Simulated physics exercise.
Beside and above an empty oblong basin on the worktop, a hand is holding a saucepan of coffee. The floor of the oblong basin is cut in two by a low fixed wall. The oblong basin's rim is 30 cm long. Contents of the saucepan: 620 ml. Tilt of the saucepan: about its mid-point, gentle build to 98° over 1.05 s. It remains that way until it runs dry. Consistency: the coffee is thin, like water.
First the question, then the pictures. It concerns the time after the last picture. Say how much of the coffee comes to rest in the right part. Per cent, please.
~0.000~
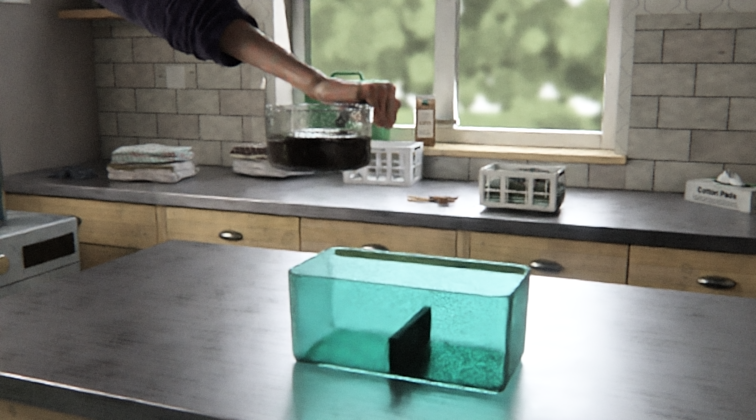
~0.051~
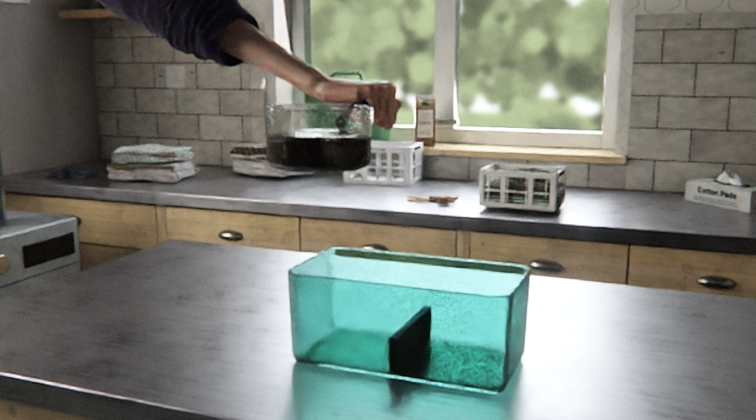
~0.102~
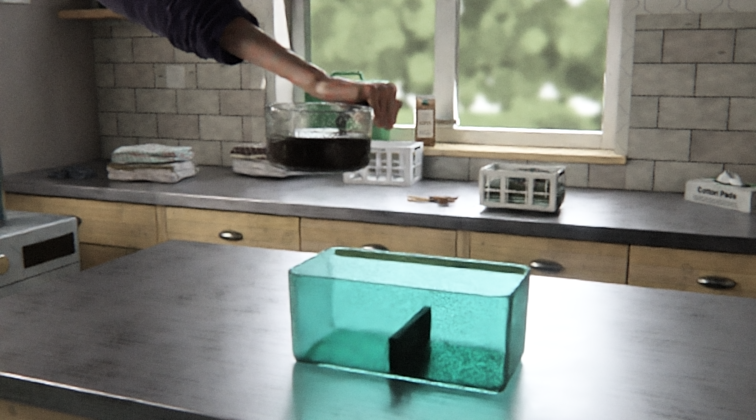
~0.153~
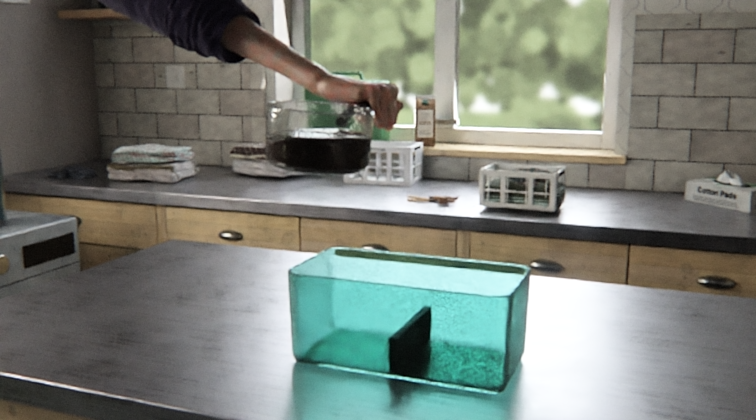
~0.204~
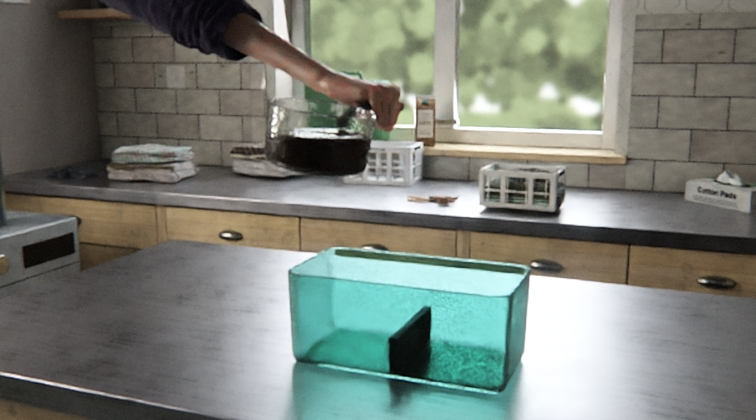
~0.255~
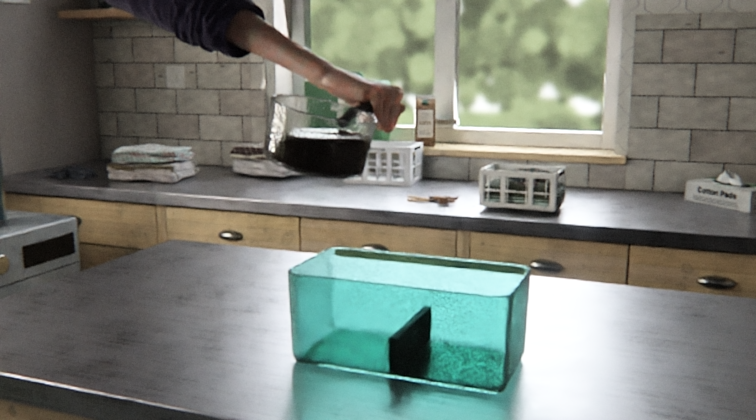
About 45 per cent comes to rest there.
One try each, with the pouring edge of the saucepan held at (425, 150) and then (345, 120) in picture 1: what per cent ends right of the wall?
It comes to 95 per cent, and then 5 per cent.
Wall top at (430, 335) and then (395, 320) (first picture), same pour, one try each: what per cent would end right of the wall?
One try each: Around 20 percent and then around 85 percent.
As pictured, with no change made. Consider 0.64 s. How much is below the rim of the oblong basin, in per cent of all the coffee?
1 %, more or less.
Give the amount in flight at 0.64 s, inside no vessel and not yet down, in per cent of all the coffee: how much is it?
I'd put it at about 26 percent.
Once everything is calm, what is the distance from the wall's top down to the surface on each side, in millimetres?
Left 34 mm, right 36 mm.
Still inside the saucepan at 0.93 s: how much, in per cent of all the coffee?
Around 22 percent of it.
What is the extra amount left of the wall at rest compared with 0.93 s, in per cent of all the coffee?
Around 36 in a hundred.
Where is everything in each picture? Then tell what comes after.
In the first frame, it leans 0°; its right rim is at (367, 110); the coffee meets the walls at (277, 132) and (367, 135); the oblong basin's rim runs from (309, 260) to (521, 283); the wall's top is at (412, 322).
In the second frame, it leans 1°; its right rim is at (368, 111); the coffee meets the walls at (277, 133) and (367, 136).
In the third frame, it leans 2°; its right rim is at (368, 112); the coffee meets the walls at (277, 132) and (367, 136).
In the fourth frame, it leans 5°; its right rim is at (369, 115); the coffee meets the walls at (277, 132) and (367, 137).
In the fifth frame, it leans 9°; its right rim is at (371, 119); the coffee meets the walls at (277, 132) and (367, 137).
In the sixth frame, it leans 14°; its right rim is at (372, 124); the coffee meets the walls at (276, 132) and (367, 137).
After 0.64 s the tilt is 66° and 74 per cent is still to pour, 1 is left of the wall and 0 right of it.
After 0.93 s the tilt is 95° and 21 per cent is still to pour, 18 is left of the wall and 41 right of it.
After 1.23 s the tilt is 98° and 3 per cent is still to pour, 47 is left of the wall and 45 right of it.
After 1.55 s the tilt is 98° and 0 per cent is still to pour, 53 is left of the wall and 45 right of it.
In the end 54 per cent lies left of the wall, 45 right of it and 1 outside.
